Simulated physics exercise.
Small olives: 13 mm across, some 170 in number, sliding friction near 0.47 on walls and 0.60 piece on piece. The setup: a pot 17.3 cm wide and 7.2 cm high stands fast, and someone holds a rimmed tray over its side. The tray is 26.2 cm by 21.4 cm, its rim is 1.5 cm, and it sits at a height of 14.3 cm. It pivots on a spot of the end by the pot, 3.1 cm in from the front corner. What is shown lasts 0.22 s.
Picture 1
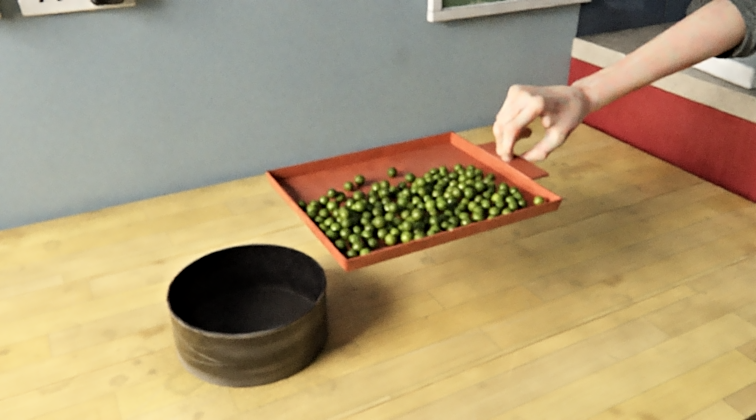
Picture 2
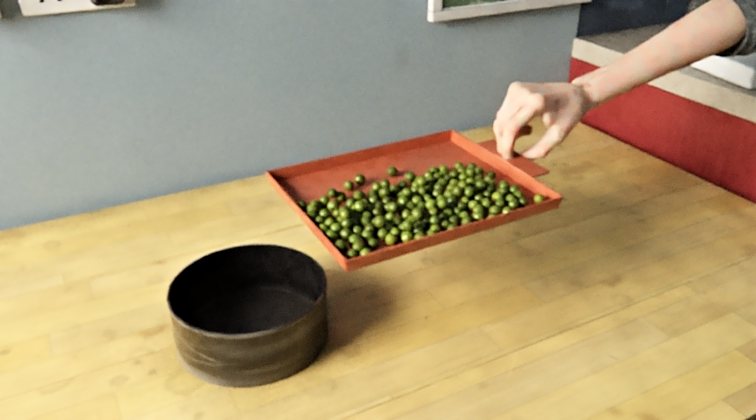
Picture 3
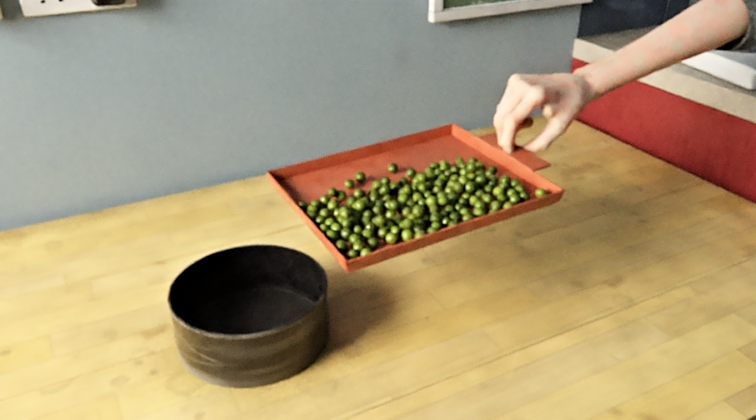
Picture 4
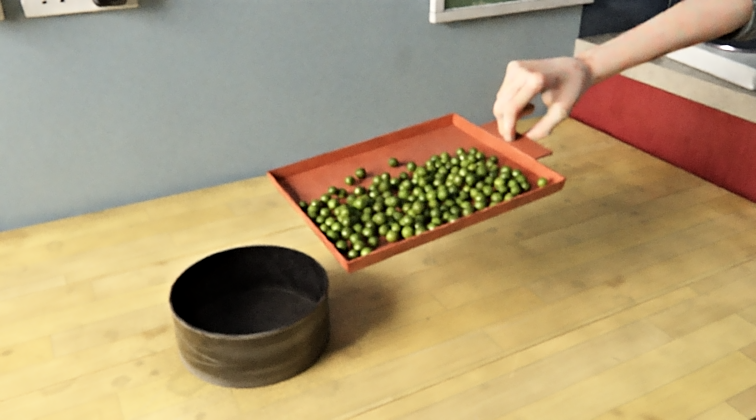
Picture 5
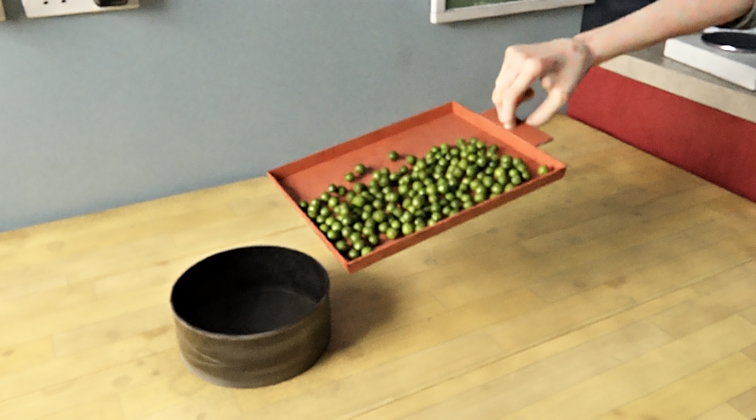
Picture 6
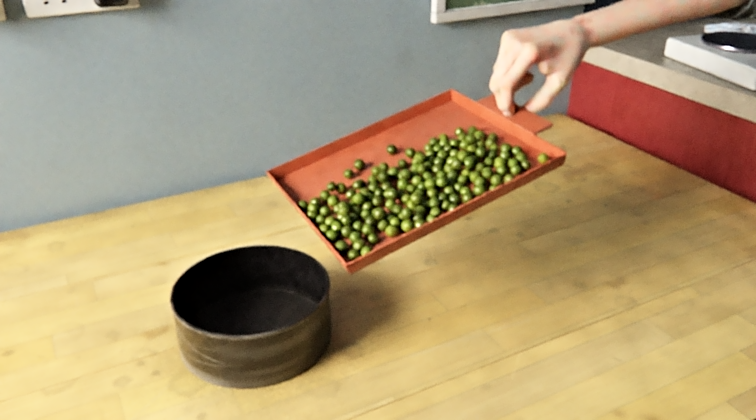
On a wooden counter, a hand slowly raises the right end of a tray of olives.
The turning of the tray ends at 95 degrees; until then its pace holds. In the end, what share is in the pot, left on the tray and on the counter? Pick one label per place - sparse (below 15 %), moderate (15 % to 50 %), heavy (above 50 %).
Pot: Heavy; left on the tray: Sparse; counter: Moderate.
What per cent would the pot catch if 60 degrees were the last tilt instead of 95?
I'd say close to 5 percent.
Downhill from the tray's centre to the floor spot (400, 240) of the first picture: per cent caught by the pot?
I'd say close to 0 %.
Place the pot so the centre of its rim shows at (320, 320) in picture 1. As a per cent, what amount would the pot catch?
Estimate: ~ 55 %.
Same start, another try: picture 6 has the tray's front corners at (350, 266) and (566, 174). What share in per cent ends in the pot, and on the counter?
Pot 0 % / counter 100 %.
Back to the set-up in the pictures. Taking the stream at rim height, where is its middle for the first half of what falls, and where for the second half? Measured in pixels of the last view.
At about (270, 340), then at (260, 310).
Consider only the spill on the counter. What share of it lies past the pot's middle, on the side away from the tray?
80 %.
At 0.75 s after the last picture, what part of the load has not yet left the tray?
Around 90 percent.
Then, 0.45 s after the last picture, tilt 53 degrees; the tray holds 100 %, the pot 0 %.
Then, 0.75 s after the last picture, tilt 78 degrees; the tray holds 90 %, the pot 5 %.
Then, 1.15 s after the last picture, tilt 95 degrees; the tray holds 45 %, the pot 10 %.
In the end, pot 60 %, tray 0 %, counter 40 %.
